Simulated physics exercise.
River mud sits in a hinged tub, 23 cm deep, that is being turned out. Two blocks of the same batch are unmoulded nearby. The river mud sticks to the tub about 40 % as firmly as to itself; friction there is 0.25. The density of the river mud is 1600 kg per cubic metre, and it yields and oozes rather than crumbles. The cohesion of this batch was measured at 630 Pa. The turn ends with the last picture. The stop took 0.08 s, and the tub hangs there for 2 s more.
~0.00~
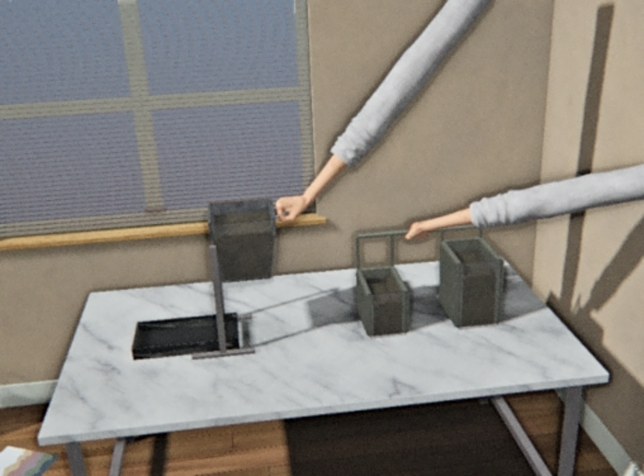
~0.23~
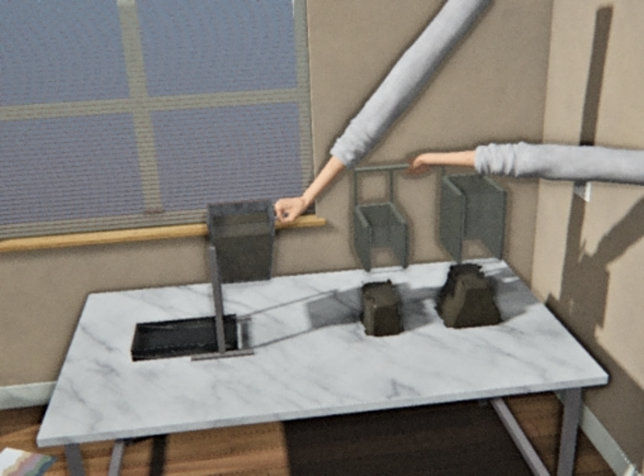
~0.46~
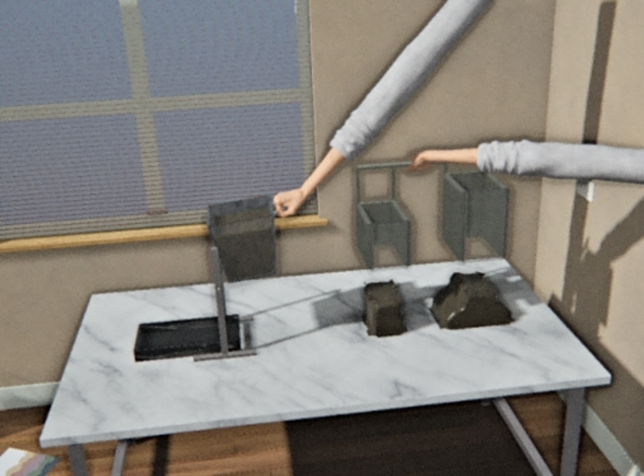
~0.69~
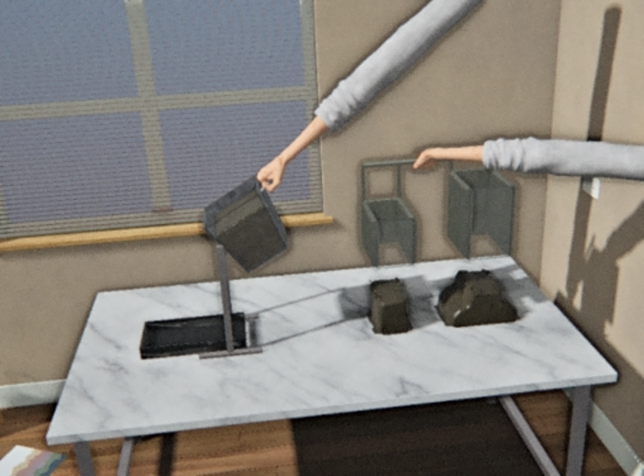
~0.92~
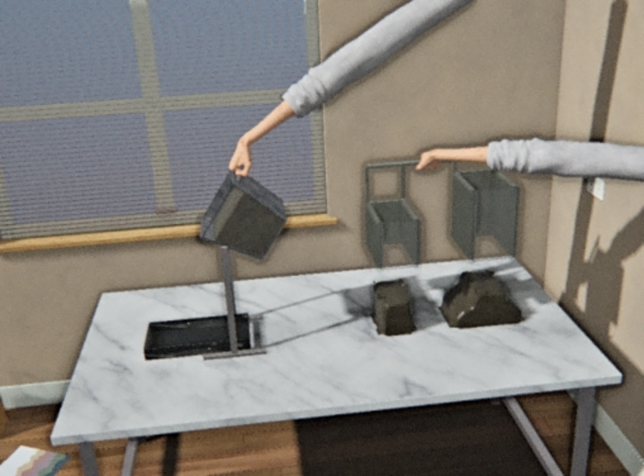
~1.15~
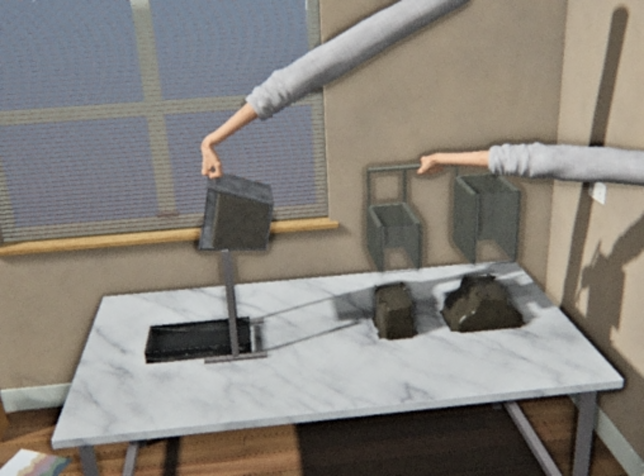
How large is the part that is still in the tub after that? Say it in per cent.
The part that is still in the tub after that is near 100 %.
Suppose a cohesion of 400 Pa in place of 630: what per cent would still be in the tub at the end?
It would be near 70 %.
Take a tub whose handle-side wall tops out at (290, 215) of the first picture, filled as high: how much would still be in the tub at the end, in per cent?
It would be near 60 %.
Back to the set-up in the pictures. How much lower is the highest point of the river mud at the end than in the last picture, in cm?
Some 2 cm.
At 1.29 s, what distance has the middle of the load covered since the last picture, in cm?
About 1 cm.
After 1.29 s, the tub is at 77 degrees and holds 100 %.
After 1.46 s, the tub is at 77 degrees and holds 100 %.
After 1.63 s, the tub is at 77 degrees and holds 100 %.
After 1.80 s, the tub is at 77 degrees and holds 100 %.
After 3.15 s, the tub is at 77 degrees and holds 100 %.
